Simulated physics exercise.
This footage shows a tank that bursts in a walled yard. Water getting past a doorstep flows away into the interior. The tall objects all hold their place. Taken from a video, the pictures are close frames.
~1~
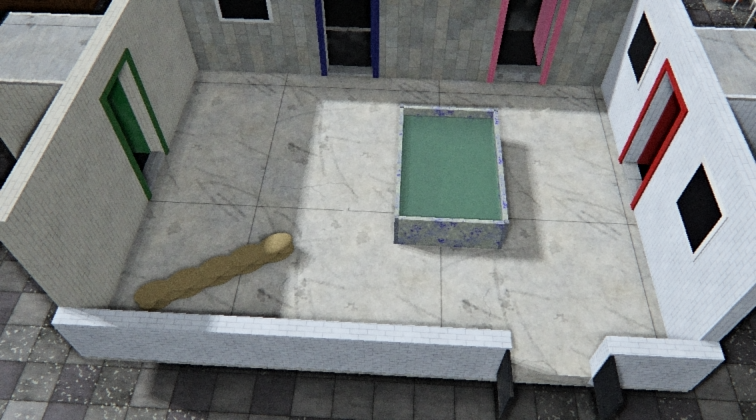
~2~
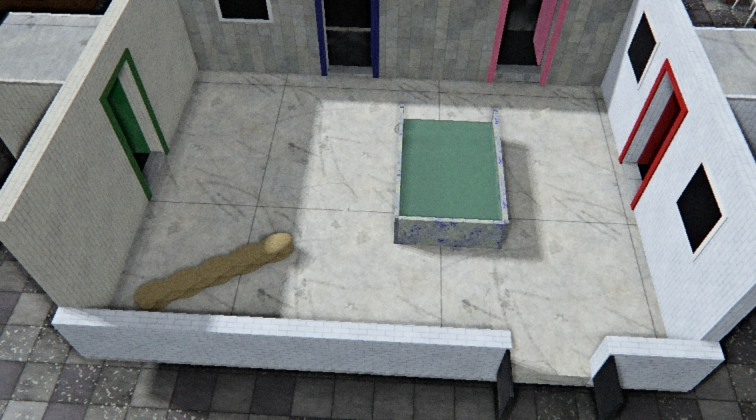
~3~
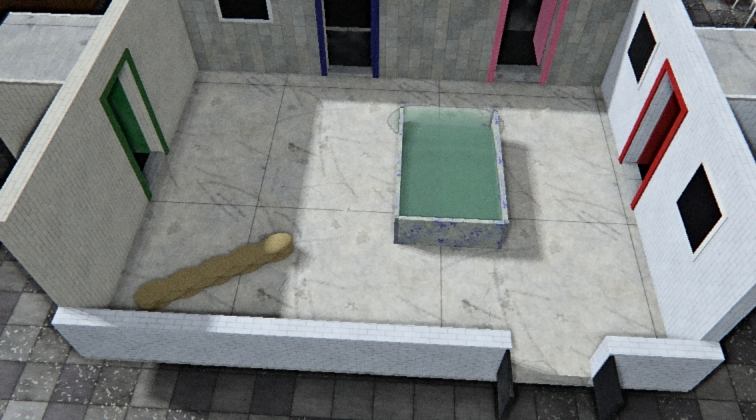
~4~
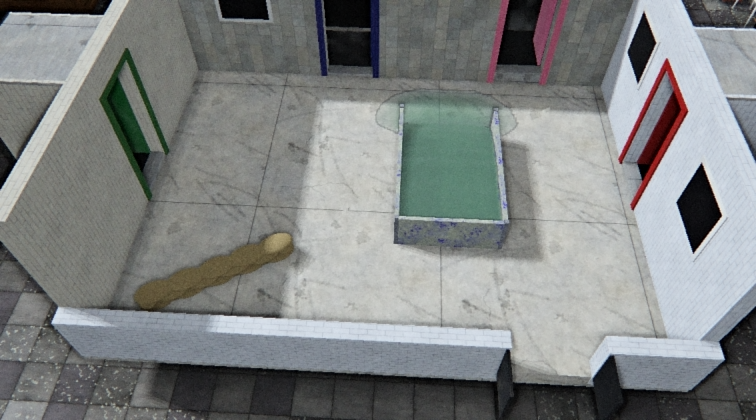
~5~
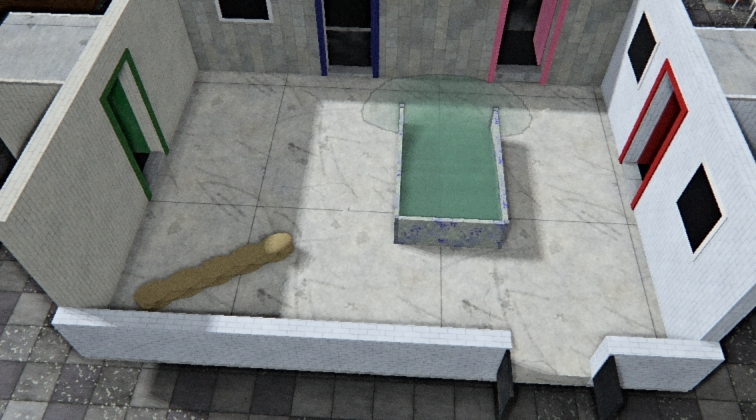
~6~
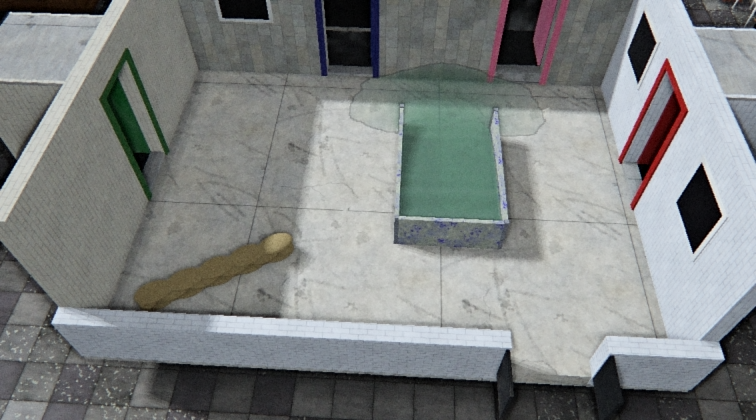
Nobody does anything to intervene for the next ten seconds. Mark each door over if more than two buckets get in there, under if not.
Pink door - under; red door - under; blue door - over; green door - under.
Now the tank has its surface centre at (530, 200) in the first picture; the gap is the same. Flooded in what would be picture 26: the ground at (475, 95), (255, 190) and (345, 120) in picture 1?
Taking the three spots in turn, I'd say drenched, then spared, then drenched.
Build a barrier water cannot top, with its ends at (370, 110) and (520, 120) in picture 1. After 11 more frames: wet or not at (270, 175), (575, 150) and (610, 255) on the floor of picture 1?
In order: Soaked, soaked, untouched.
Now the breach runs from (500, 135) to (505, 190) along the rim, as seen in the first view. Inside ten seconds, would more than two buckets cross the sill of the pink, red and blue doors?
Taking each in turn, the pink falls below the limit, the red overflows, the blue falls below the limit.
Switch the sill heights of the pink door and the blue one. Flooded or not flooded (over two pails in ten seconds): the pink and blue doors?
Pink: Beyond the limit; blue: Within the limit.
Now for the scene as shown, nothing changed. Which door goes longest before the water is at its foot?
That would be the one in green.
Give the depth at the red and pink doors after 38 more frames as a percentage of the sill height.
Some 90 percent, then some 30 percent.
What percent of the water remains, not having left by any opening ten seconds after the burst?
88 percent or thereabouts.
A moment on, water covers 10 % of the floor; the pink door wet at the sill, nothing in, the red door not reached, the blue door wet at the sill, nothing in, the green door not reached.
Next, water covers 20 % of the floor; the pink door wet at the sill, nothing in, the red door not reached, the blue door under two buckets in, the green door not reached.
Then, water covers 45 % of the floor; the pink door wet at the sill, nothing in, the red door wet at the sill, nothing in, the blue door over two buckets in, the green door not reached.
Later, water covers 70 % of the floor; the pink door wet at the sill, nothing in, the red door under two buckets in, the blue door over two buckets in, the green door wet at the sill, nothing in.
In the end, water covers 95 % of the floor; the pink door wet at the sill, nothing in, the red door under two buckets in, the blue door over two buckets in, the green door wet at the sill, nothing in.
